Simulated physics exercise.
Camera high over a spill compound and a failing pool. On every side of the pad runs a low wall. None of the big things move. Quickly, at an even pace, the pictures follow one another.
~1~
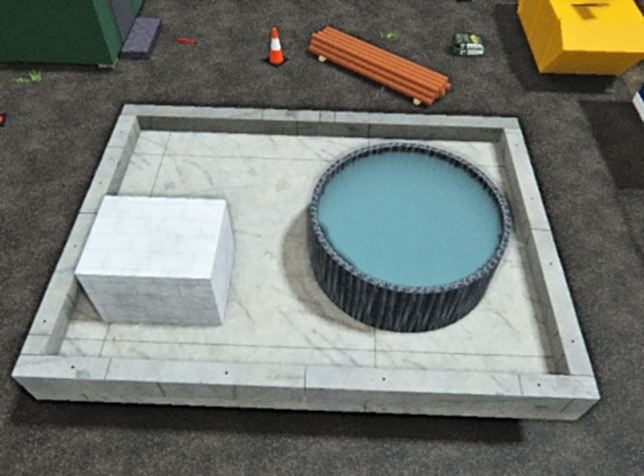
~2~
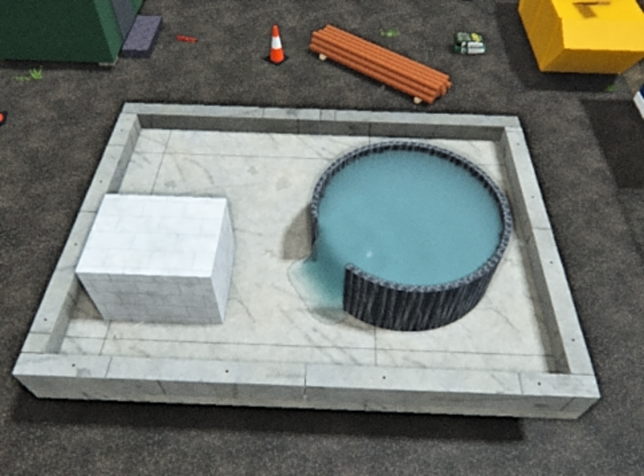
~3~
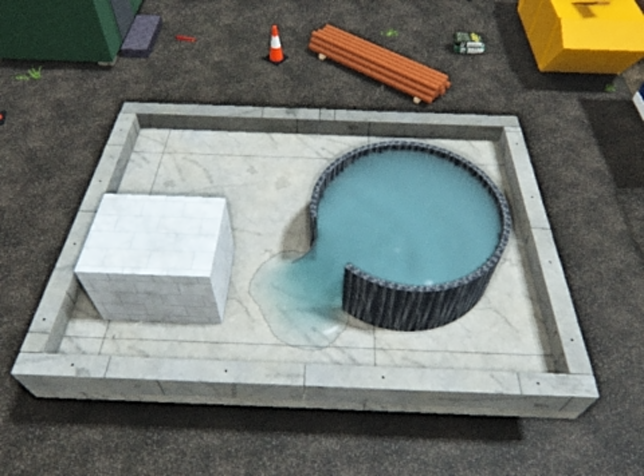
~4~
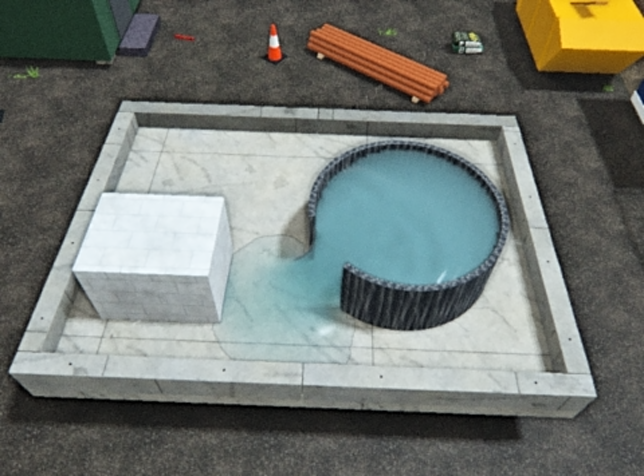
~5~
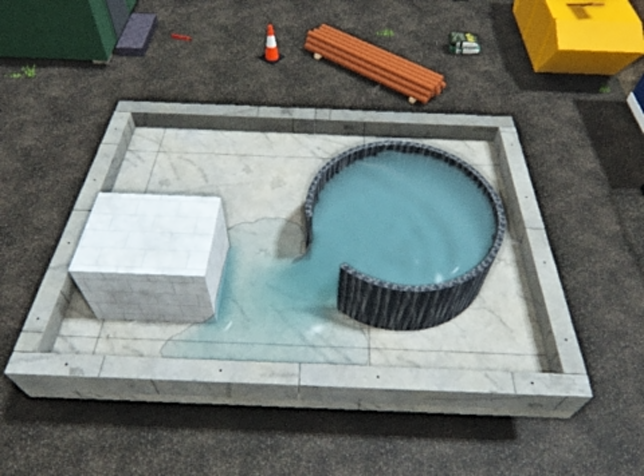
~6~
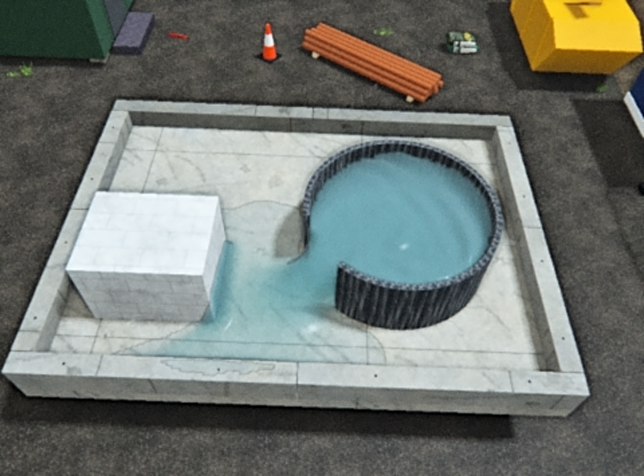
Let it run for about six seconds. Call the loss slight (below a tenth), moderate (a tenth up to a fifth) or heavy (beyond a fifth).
Slight.
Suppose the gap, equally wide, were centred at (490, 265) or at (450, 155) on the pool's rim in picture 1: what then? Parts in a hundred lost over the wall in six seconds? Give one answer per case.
Note: Try one around 18 in a hundred, try two around 12.
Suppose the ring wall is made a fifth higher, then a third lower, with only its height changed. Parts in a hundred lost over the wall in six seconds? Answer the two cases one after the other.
In the first case about 2 in a hundred, in the second about 16 in a hundred.
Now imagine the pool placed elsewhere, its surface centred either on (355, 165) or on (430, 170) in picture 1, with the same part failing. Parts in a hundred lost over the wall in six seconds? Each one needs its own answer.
~ 4% and 2%, about.
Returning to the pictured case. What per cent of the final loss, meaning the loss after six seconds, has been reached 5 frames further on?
Roughly 0 percent.
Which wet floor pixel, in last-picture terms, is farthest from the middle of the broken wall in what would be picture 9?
I'd say near (47, 363).
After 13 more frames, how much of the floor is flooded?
About 75 %.
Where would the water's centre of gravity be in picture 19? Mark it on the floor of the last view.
I'd place it roughly at (314, 264).
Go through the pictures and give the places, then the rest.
The pool at (409, 214) is whole and still, in the first frame.
Water pours out at (327, 270) and has run to (337, 316), in the second frame.
Water pours out at (326, 272) and has run to (283, 333), in the third frame.
The front is at (226, 339), out from the gap at (324, 272), in the fourth frame.
The front is at a hidden place, out from the gap at (321, 272), in the fifth frame.
Water pours out at (319, 270) and has run to a hidden place, in the sixth frame.
A moment on, water covers 20 % of the floor; the low wall has let 0 % over.
Next, water covers 30 % of the floor; the low wall has let 0 % over.
Then, water covers 60 % of the floor; the low wall has let 3 % over.
Later, water covers 75 % of the floor; the low wall has let 5 % over.
In the end, water covers 80 % of the floor; the low wall has let 5 % over.
